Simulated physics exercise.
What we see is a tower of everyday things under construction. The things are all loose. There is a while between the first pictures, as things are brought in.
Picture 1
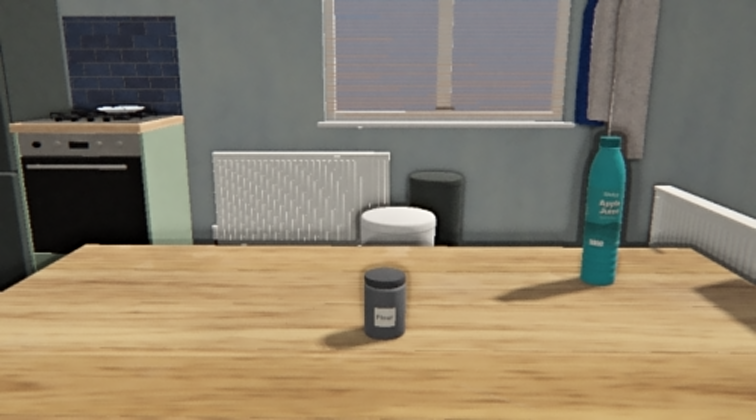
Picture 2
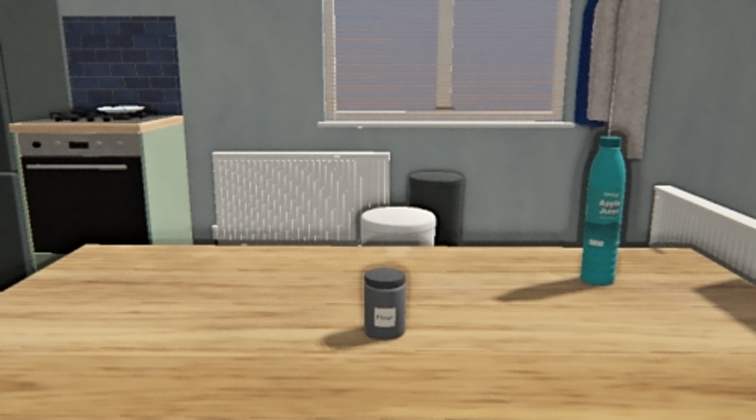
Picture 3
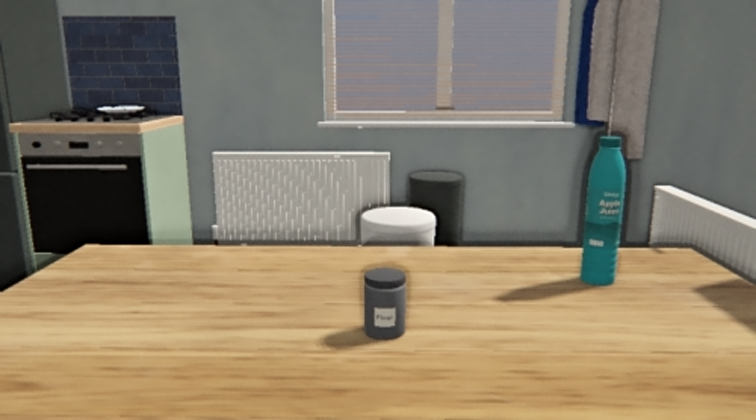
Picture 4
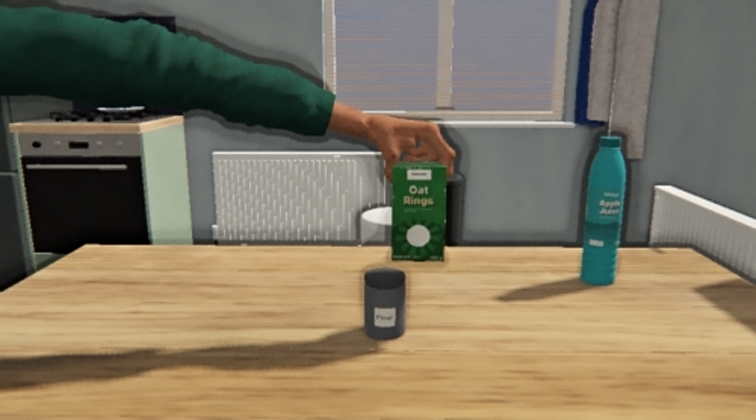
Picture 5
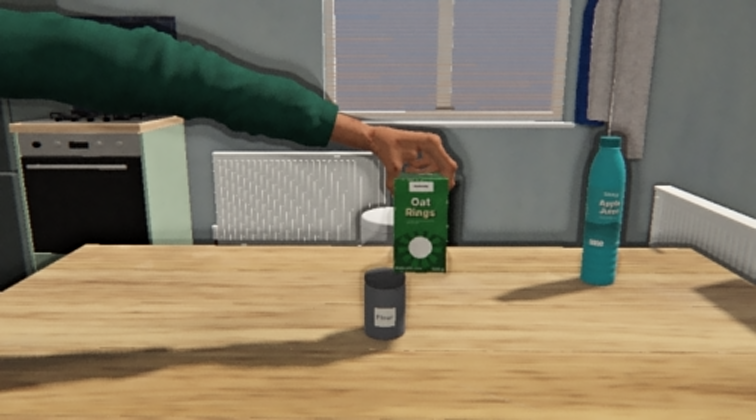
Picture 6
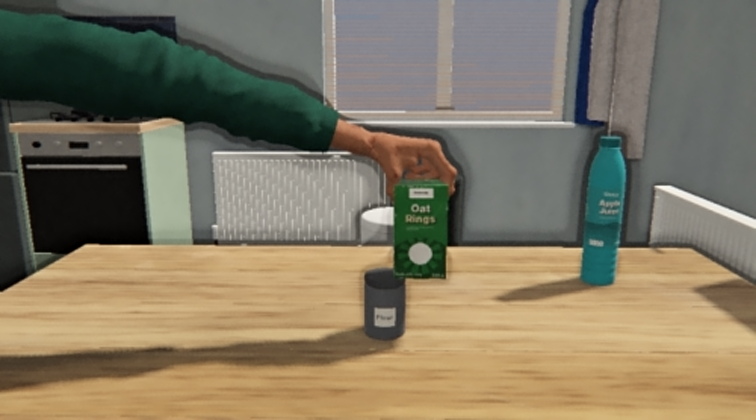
On a wooden kitchen table, a hand lowers a green carton behind a dark jar.
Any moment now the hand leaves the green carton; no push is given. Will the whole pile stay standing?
The balance fails.
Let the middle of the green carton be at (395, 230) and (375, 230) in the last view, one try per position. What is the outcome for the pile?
Result of try one: The pile remains stable; result of try two: The pile remains stable.
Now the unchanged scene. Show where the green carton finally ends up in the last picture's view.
Around (477, 308).
Then, 0.40 s on from there, green carton now fallen.
Then, 0.50 s on from there, nothing new.
In the end, fallen, green carton; the other 2 unmoved. At the end, from the last picture's camera, green carton near (477, 308). The pile loses its balance.
